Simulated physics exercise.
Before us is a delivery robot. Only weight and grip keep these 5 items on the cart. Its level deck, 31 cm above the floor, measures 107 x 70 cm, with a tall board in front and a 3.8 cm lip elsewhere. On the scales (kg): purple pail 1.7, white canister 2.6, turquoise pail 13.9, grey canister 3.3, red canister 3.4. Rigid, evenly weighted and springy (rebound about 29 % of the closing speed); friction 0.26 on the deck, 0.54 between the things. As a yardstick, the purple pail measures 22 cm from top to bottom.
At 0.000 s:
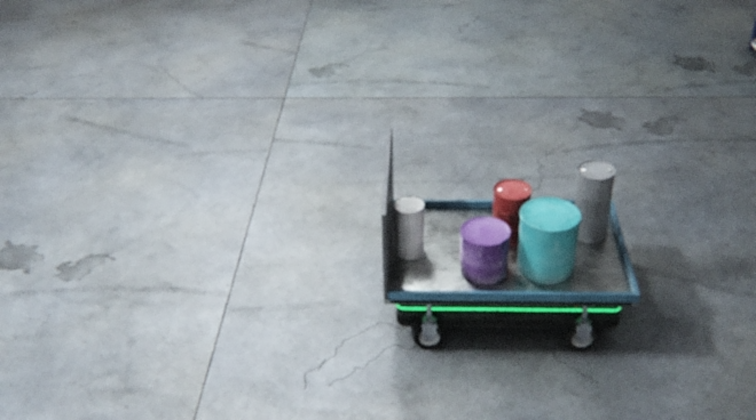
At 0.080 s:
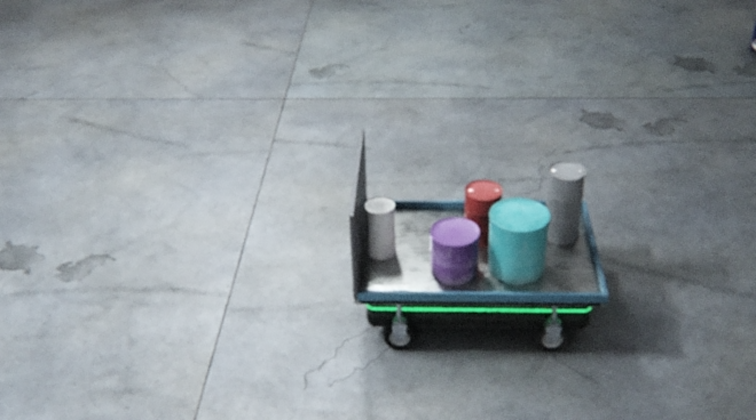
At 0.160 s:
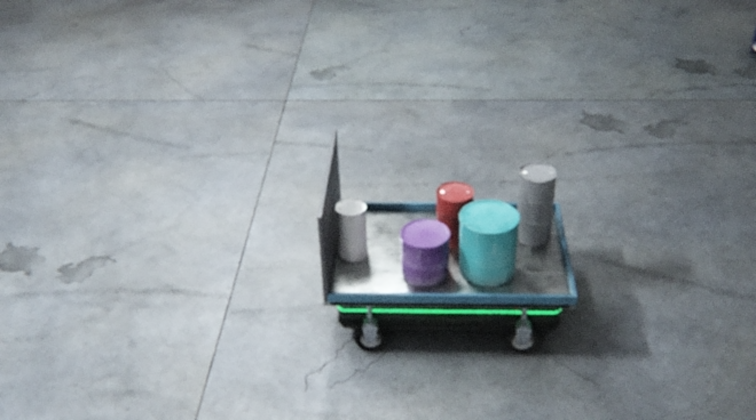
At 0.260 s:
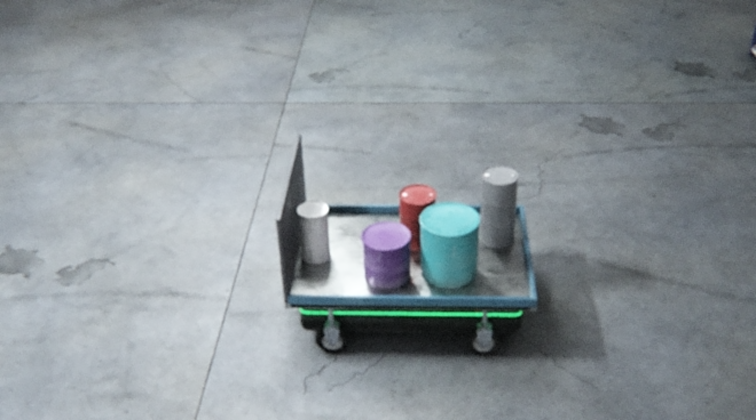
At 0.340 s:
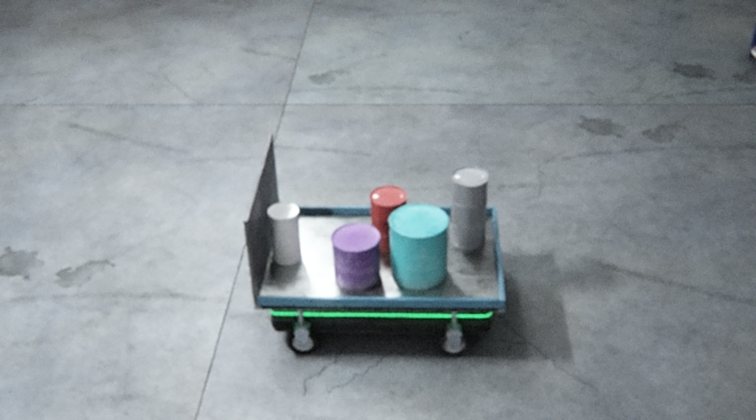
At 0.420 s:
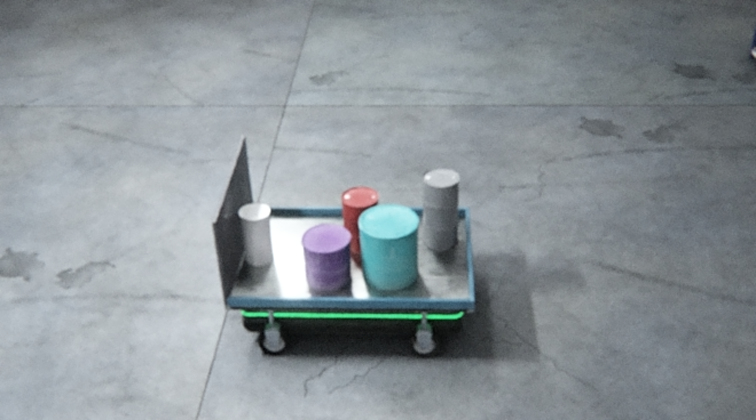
At the start, a low wheeled cart with an upright board at its left end stands right of a floor seam, carrying purple and turquoise pails and white, red and grey canisters. It rolls steadily left, its load keeping its arrangement, until the board end is over the seam.
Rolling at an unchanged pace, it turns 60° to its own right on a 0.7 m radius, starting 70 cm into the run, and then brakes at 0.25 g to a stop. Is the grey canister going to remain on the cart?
The grey canister remains on the deck.
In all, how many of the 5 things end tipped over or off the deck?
That comes to 1.
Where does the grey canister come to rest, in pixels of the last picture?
Near (232, 122).
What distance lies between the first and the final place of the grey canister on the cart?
Some 12 cm.
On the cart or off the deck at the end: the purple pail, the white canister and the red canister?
The purple pail is still on the cart; the white canister finishes off the deck; the red canister is still on the cart.
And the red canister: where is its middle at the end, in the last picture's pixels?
Around (193, 98).
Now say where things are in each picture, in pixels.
Cart 0 cm along; grey canister (593, 202); purple pail (484, 251), in the first frame.
Cart 14 cm along; turquoise pail (518, 241); red canister (483, 213), in the second frame.
Cart 27 cm along; purple pail (425, 253); white canister (352, 230), in the third frame.
Cart 44 cm along; turquoise pail (449, 246); red canister (418, 218), in the fourth frame.
Cart 58 cm along; purple pail (356, 257); white canister (285, 234), in the fifth frame.
Cart 71 cm along; grey canister (441, 209); turquoise pail (390, 248), in the sixth frame.
By 0.72 s, cart 122 cm along, turned 31°; white canister tilted 37°; purple pail tilted 11°; red canister 15 cm from its spot.
By 1.02 s, cart 173 cm along, turned 60°; white canister now off the deck; grey canister 9 cm from its spot near (283, 178); red canister 19 cm from its spot.
By 1.42 s, cart 222 cm along, turned 60°; grey canister 11 cm from its spot near (241, 133); purple pail 33 cm from its spot; red canister 19 cm from its spot.
When it is over (2.2 s), off the deck, white canister; not toppled but over 10 cm from the start, purple pail, turquoise pail, grey canister and red canister. In the last view, grey canister near (232, 122).
